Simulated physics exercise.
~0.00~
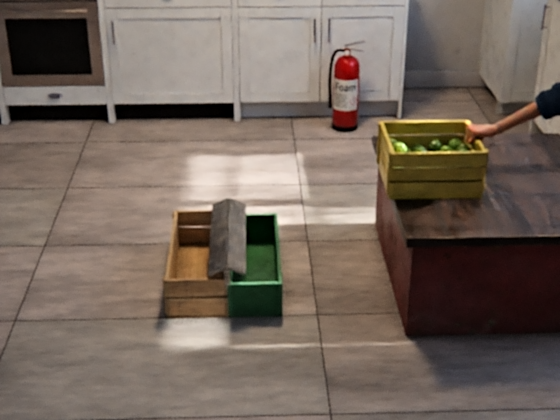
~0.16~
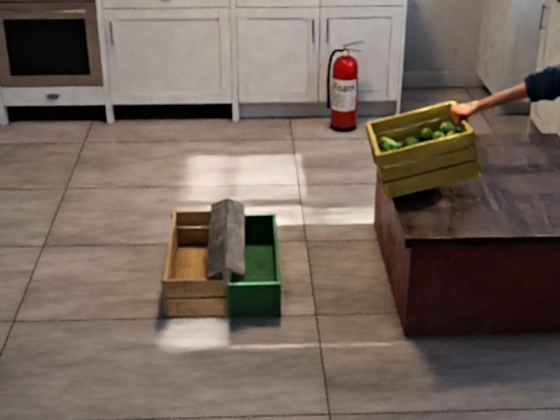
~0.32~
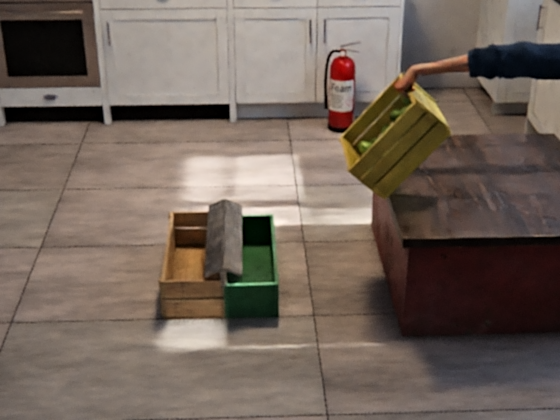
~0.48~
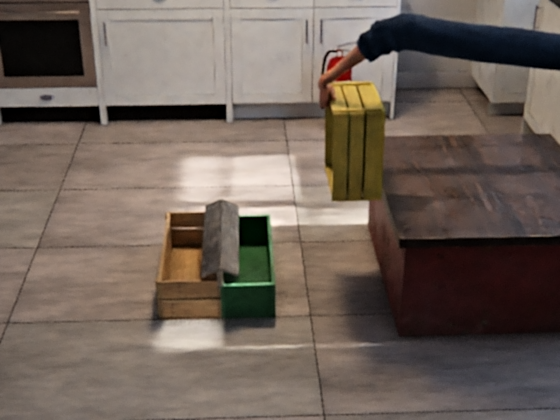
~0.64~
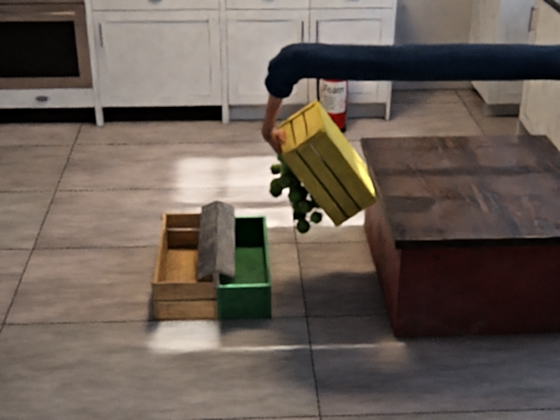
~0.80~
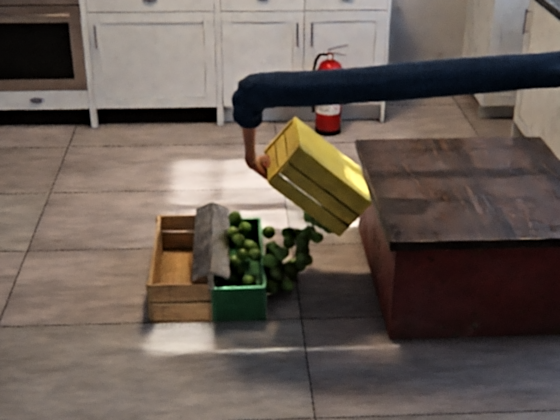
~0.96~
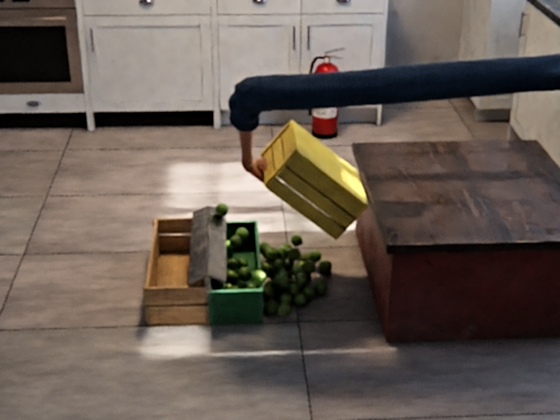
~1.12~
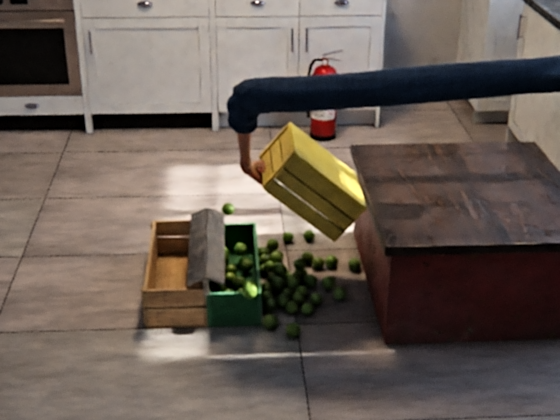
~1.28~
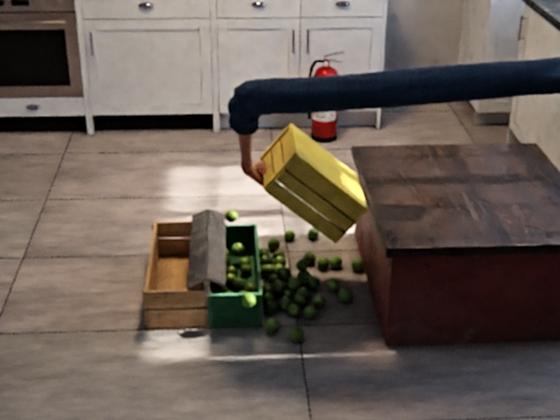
A yellow box is tipped by hand, spilling green apples into a green bin and across the floor.
